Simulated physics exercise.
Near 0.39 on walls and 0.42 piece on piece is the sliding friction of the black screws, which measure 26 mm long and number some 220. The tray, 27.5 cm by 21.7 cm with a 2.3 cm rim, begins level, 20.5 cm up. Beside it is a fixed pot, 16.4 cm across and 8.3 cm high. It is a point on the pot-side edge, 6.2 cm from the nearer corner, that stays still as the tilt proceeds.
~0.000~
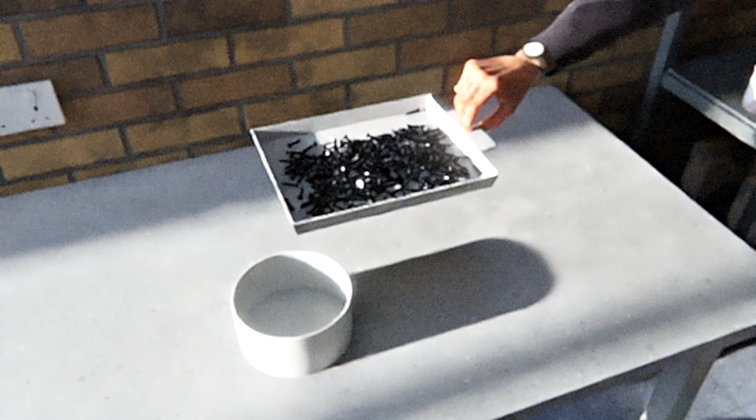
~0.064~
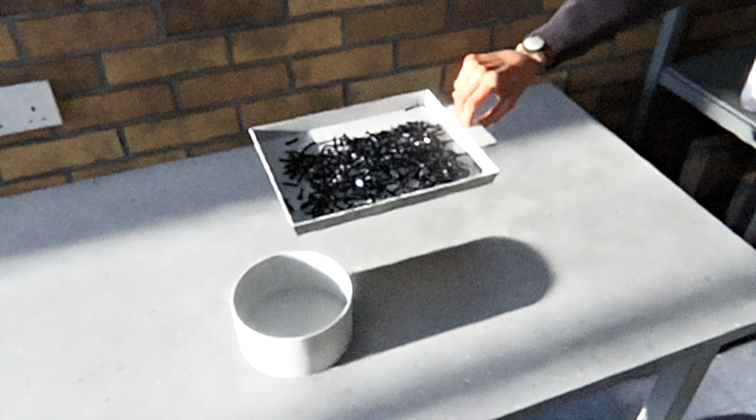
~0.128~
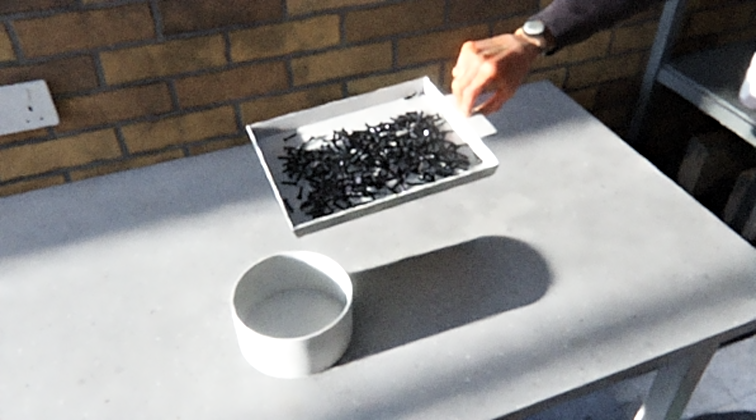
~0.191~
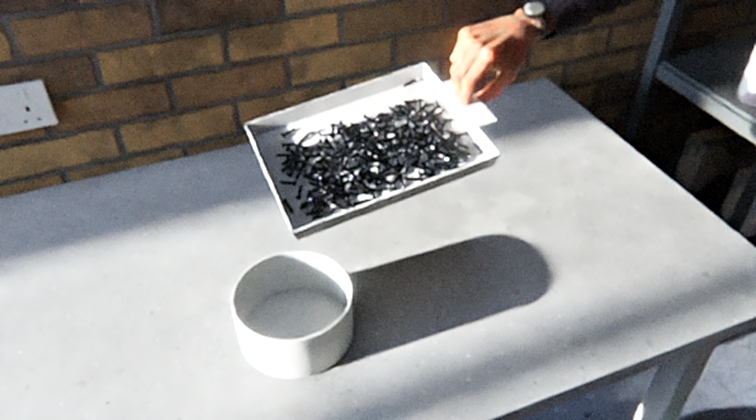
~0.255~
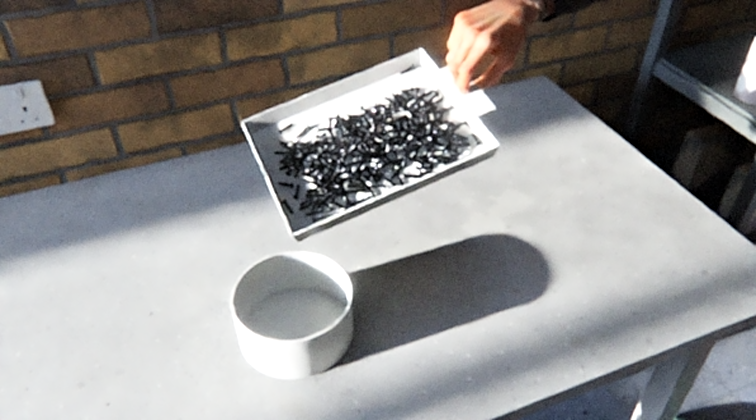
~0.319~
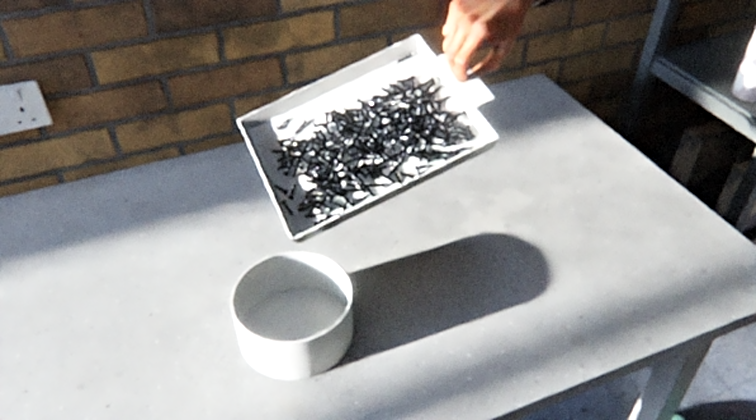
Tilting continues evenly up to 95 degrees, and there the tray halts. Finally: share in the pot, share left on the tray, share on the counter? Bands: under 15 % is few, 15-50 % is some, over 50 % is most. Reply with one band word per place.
Pot most, tray few, counter few.
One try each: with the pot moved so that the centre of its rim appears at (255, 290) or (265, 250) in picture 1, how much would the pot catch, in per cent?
Roughly 75 per cent, then 10 per cent.
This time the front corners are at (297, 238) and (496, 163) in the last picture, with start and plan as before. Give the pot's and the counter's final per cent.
That works out as pot 65 and counter 35.
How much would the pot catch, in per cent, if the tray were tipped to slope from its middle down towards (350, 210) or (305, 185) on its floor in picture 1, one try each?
I'd put it at roughly 85 per cent for the first tilt and roughly 60 per cent for the second.
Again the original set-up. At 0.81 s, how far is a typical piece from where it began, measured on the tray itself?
I'd say close to 10 centimetres.
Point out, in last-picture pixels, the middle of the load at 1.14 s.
Near (287, 229).
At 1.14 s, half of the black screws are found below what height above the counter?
Around 22 cm up.
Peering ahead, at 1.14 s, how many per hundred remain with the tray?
I'd put it at roughly 80 per cent.
After 0.81 s, tilt 55 degrees; the tray holds 100 %, the pot 0 %.
Then, at 1.14 s, tilt 79 degrees; the tray holds 80 %, the pot 15 %.
After 1.56 s, tilt 95 degrees; the tray holds 0 %, the pot 95 %.
In the end, at 2.2 s, pot 95 %, tray 0 %, counter 5 %.
